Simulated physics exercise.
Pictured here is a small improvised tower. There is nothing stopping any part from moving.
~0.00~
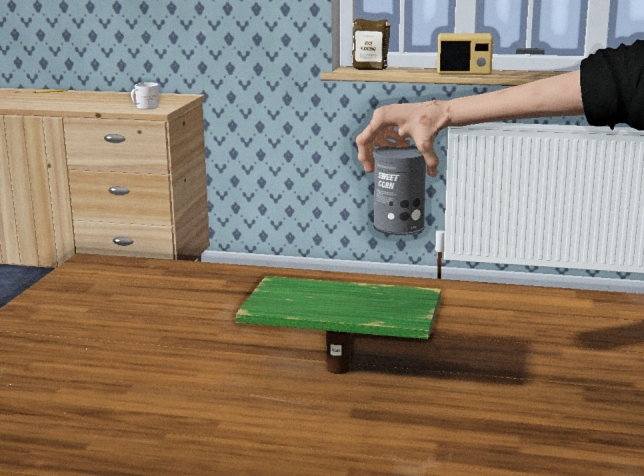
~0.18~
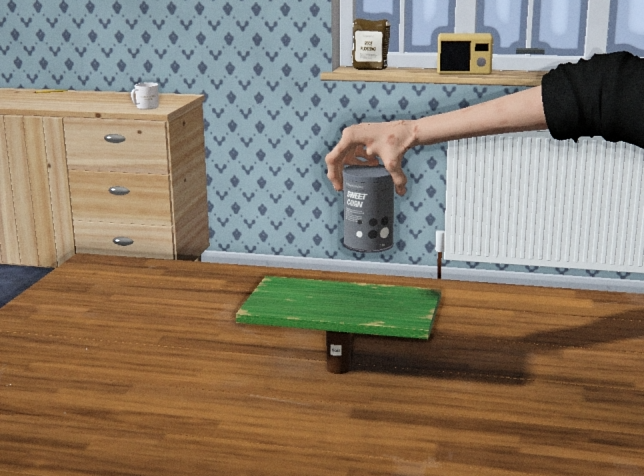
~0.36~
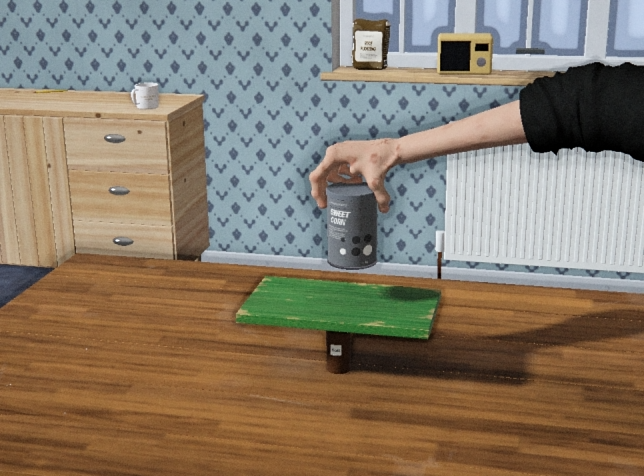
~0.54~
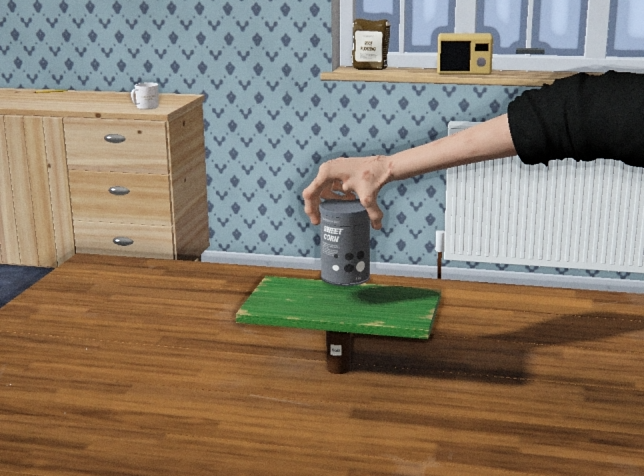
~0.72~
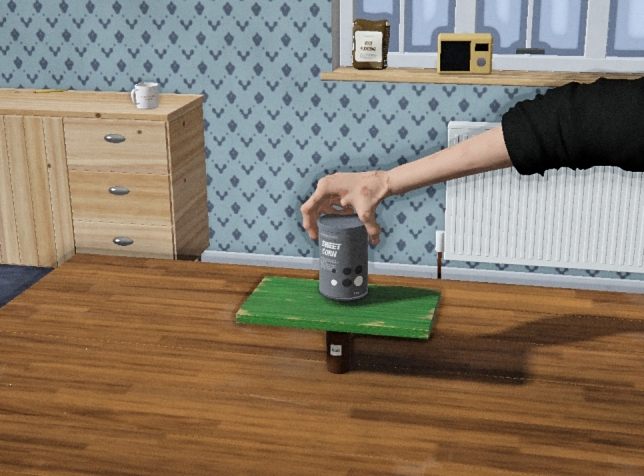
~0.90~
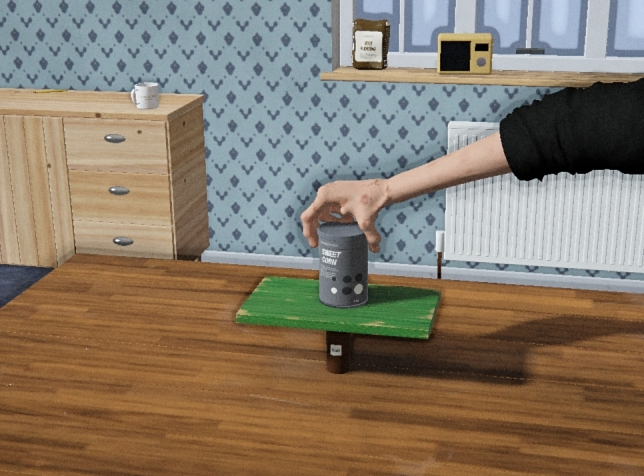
In a room with patterned blue wallpaper, a hand carried a grey tin down and leftward, then set it on a green board balanced on a small brown shaker, keeping hold of it.
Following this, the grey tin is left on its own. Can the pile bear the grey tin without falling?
Yes, the stack will stay as built.
Around 1.10 s, nothing moves.
Around 1.30 s, grey tin resting near (343, 265).
Finally (2.0 s), all 3 still in place. Final places as the last picture's camera would see them, grey tin near (343, 265). The stack keeps its balance.
